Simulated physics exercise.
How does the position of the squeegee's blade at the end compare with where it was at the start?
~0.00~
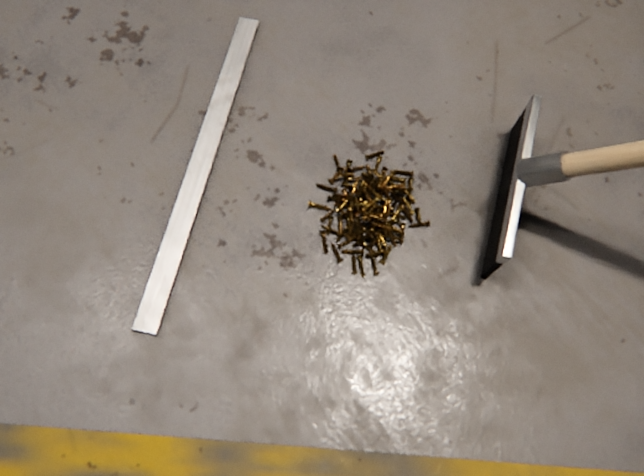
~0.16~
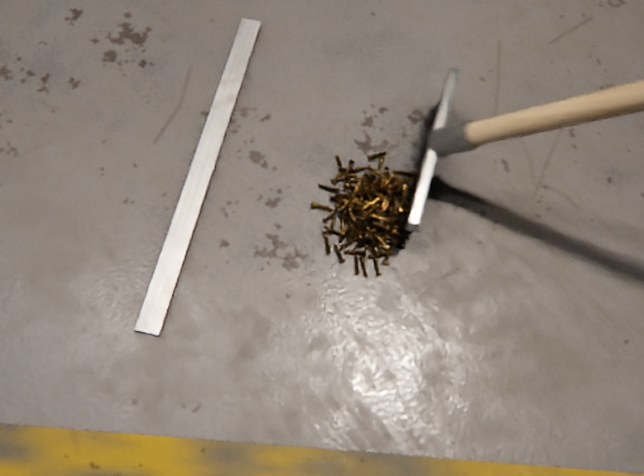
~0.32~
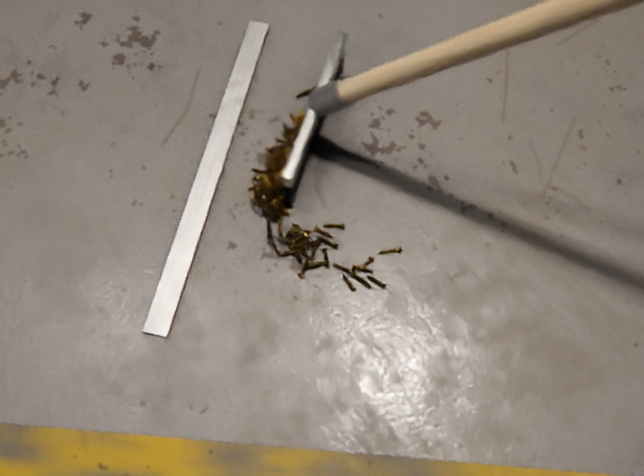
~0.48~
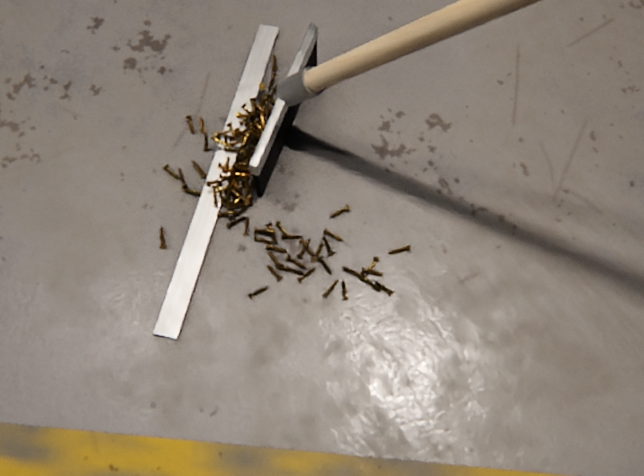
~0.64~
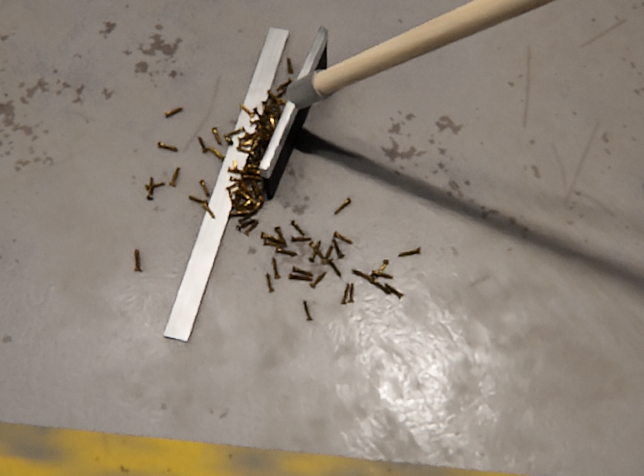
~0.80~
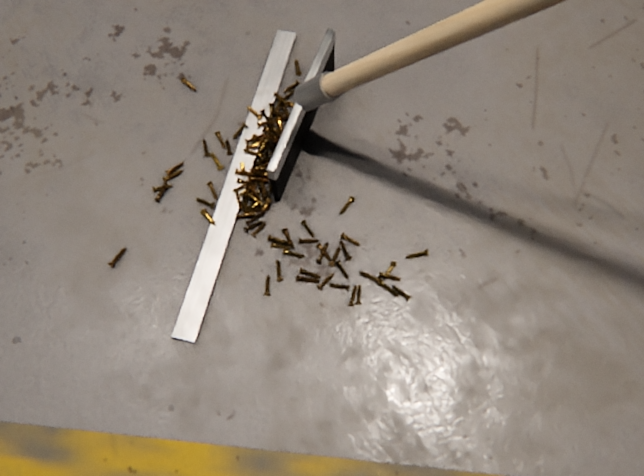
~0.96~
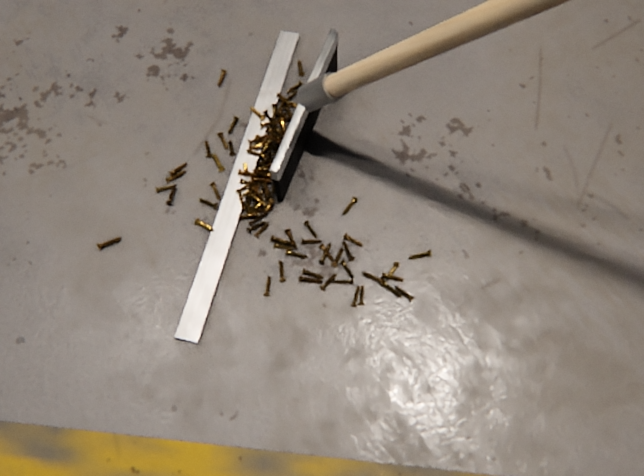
At the start the blade is on the right, clear of the pile of screws. By the end it is further left and a little higher in view, resting close to the right side of the pale strip with screws bunched against it.
